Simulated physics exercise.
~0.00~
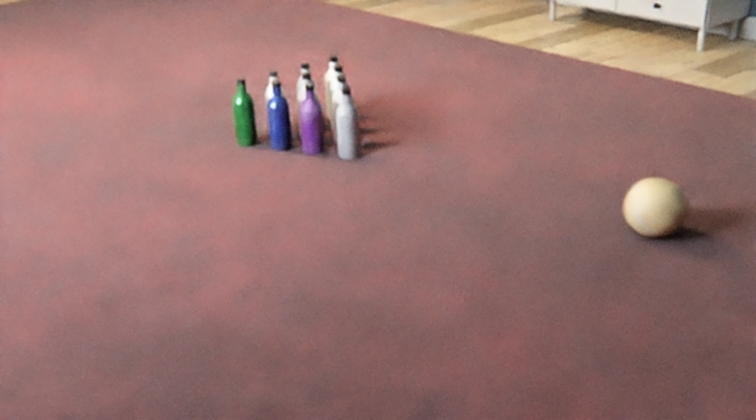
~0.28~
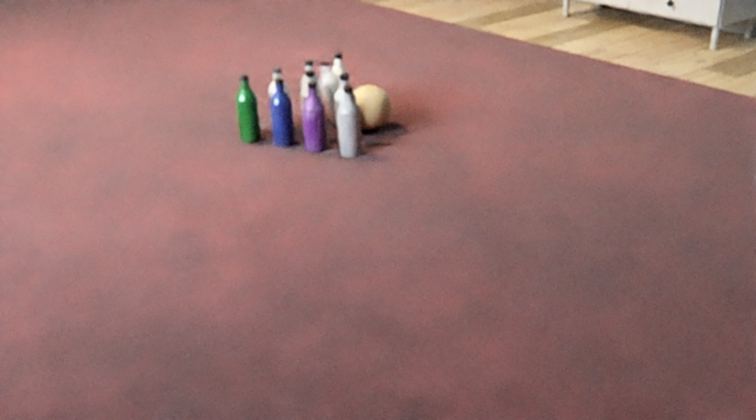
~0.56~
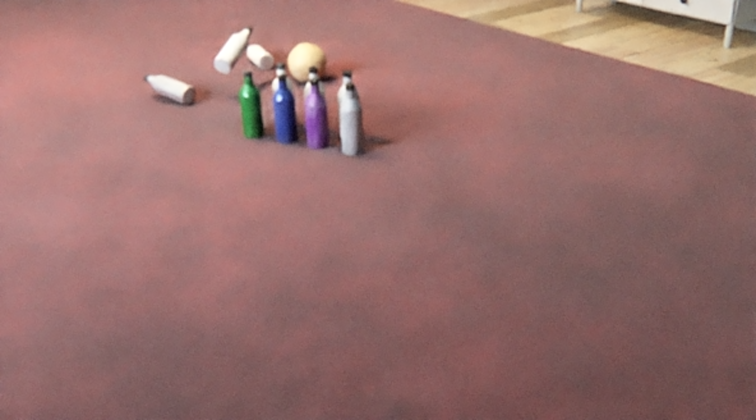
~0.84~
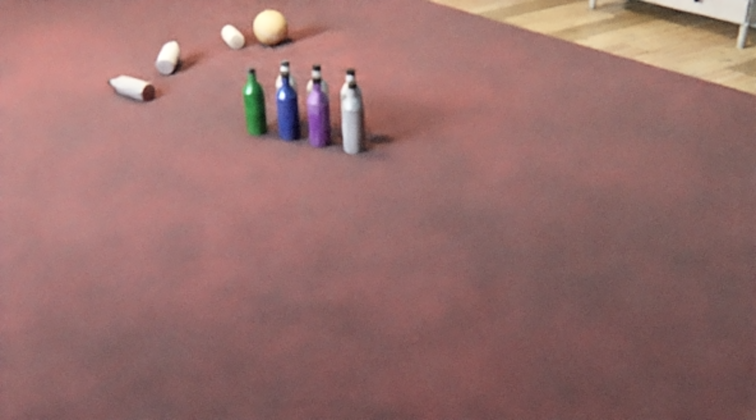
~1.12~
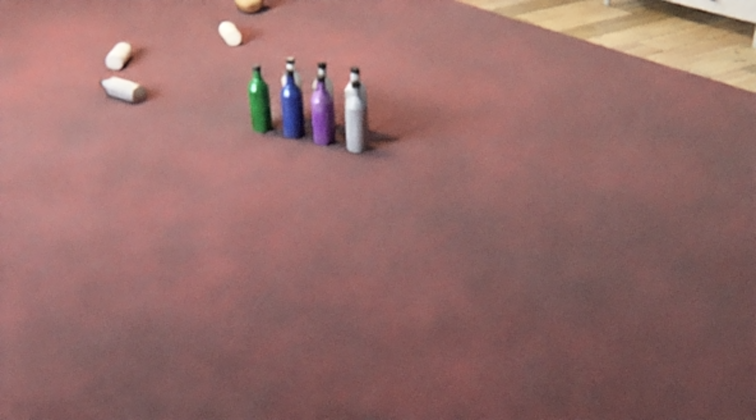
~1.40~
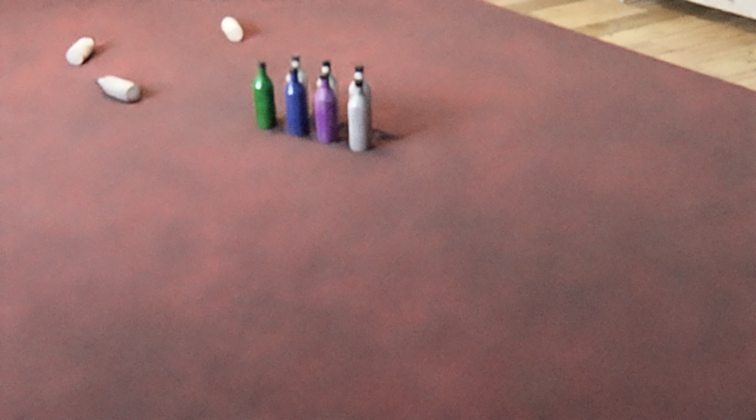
Pale ball rolling left into a cluster of upright bottles, toppling three white ones before leaving view as coloured bottles stay standing.
